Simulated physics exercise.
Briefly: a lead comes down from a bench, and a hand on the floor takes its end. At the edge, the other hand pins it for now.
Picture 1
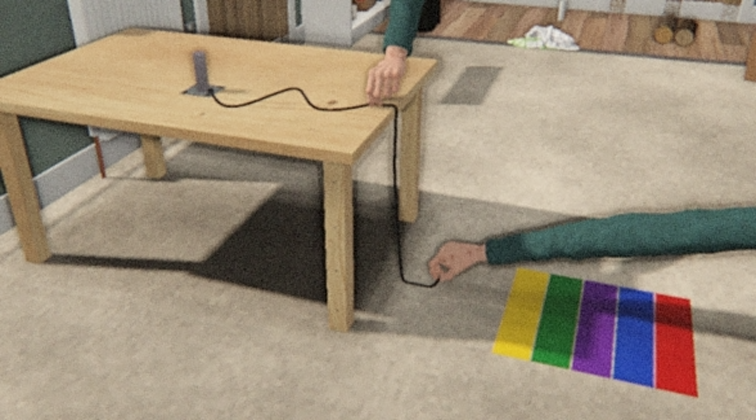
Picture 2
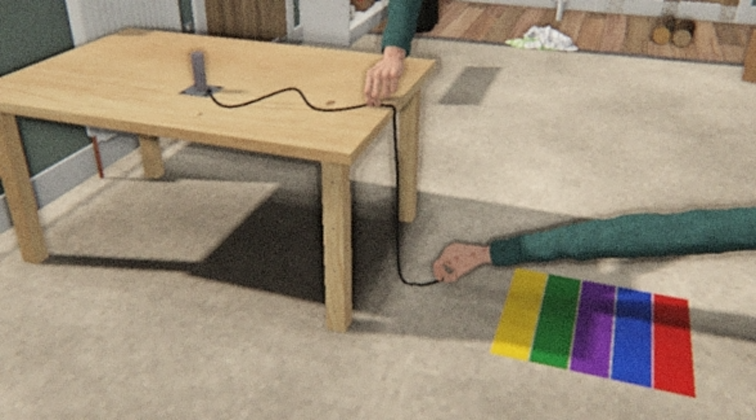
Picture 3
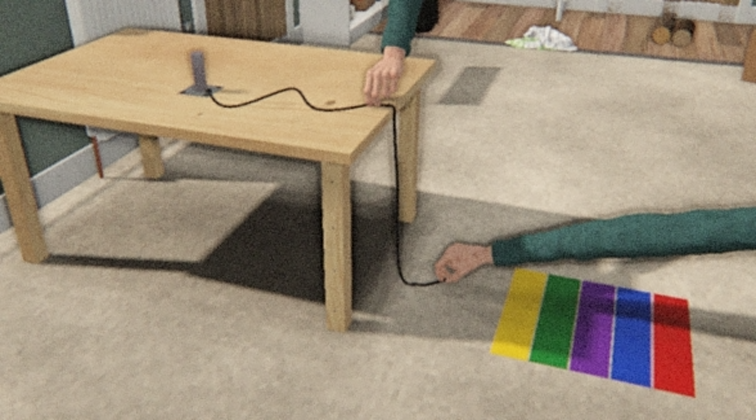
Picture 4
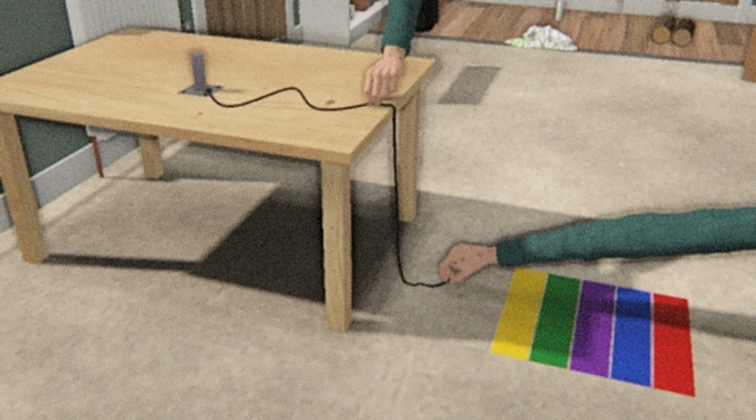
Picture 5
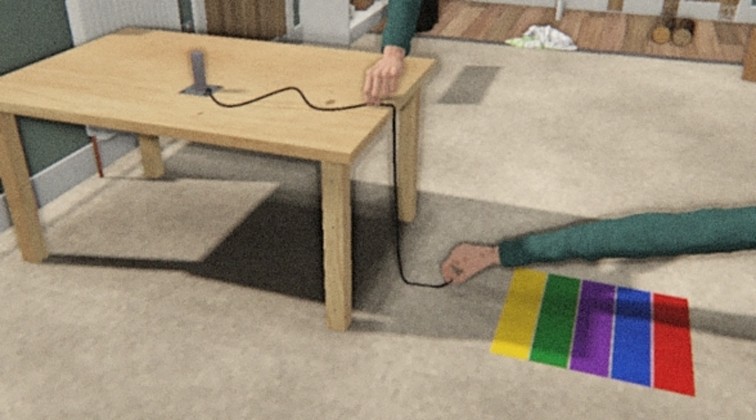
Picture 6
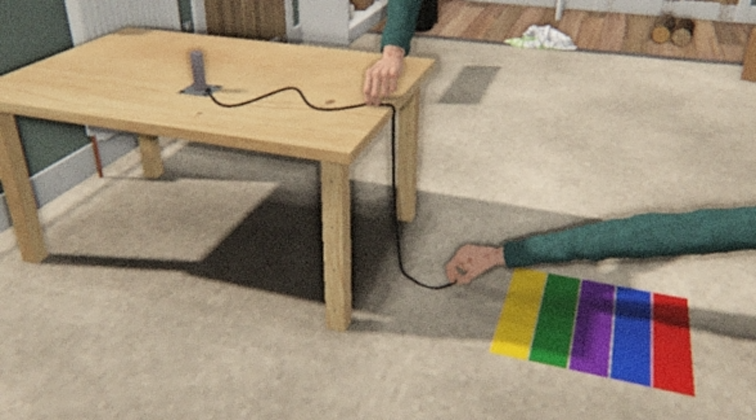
The clip opens on a black lead running from a small grey object across a wooden table and down to the floor, one hand pinning it at the edge. A second hand, low beside a panel of coloured stripes, draws the lead's end slightly to the right, while the pinning hand stays still.
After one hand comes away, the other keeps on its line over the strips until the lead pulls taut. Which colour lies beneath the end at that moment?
Red.
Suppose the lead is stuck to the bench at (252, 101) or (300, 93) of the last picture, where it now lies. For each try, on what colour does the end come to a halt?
The end stops on blue and then on purple.
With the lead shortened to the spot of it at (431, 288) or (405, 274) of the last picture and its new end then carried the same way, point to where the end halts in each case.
In that order: (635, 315) and (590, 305).
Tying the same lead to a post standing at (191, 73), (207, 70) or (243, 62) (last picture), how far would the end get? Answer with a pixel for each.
About (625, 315), then (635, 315), then (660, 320).
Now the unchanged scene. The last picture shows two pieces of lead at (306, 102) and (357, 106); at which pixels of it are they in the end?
Around (380, 108); the other one around (436, 142).
Soon after, end near (595, 307); over purple.
Then, end near (645, 317); over blue.
At full stretch, end near (674, 323); over red. It gets as far as the red strip.
